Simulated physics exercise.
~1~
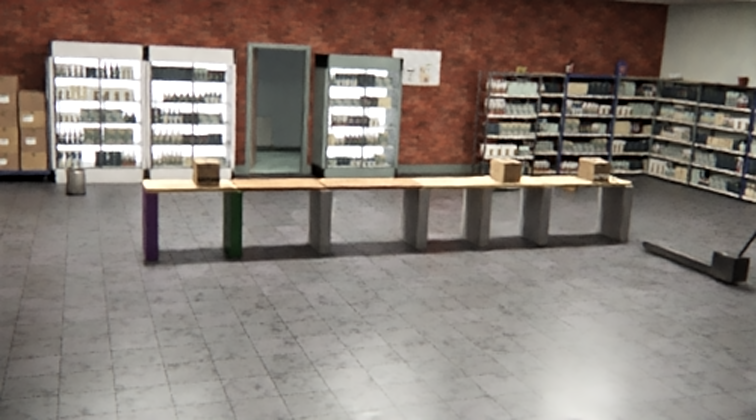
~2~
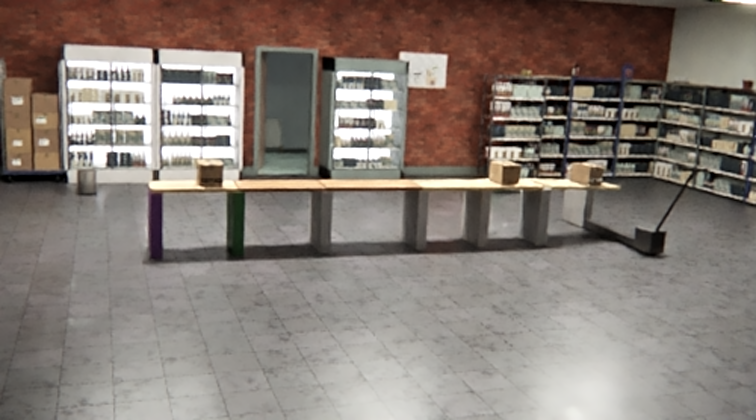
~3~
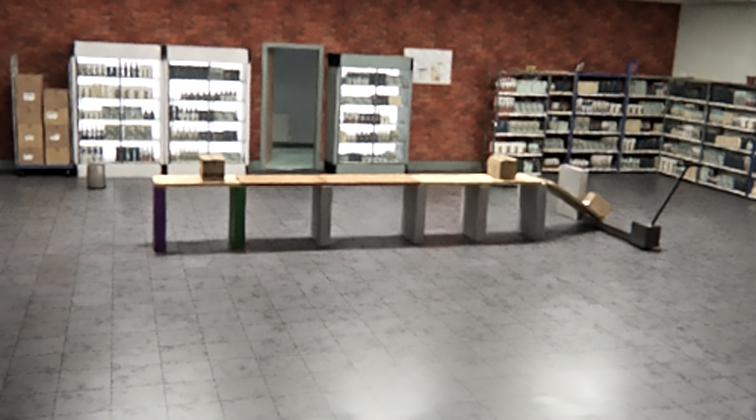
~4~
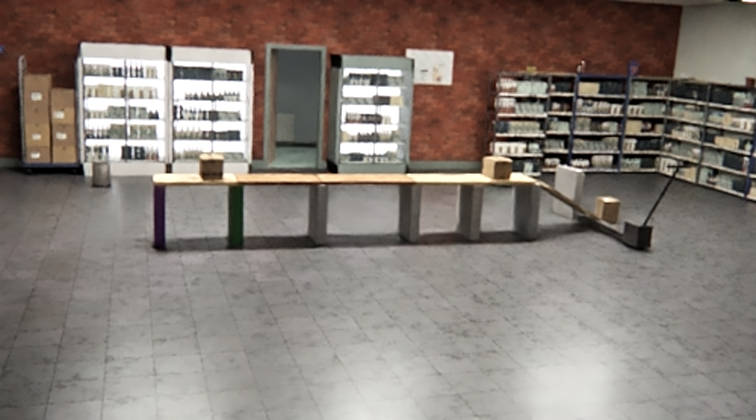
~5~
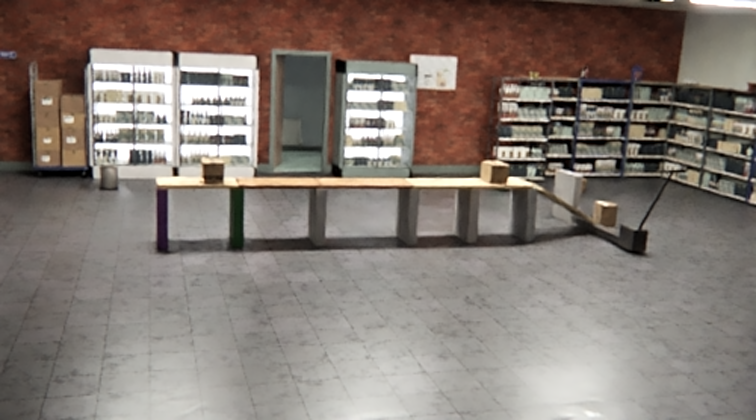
In a store with a grey tiled floor and red brick back wall, seen from the front by a slowly drifting camera, a long row of wooden boards rests on upright cases. A purple upright and a green one stand at the left, grey ones continue rightward, and three cartons sit on top. A dark floor jack slides in from the right and pushes against the row's far end. The last board tilts down and its carton drops with it, tumbling onto its side near the jack. The jack stops, and the rest of the row stays standing.
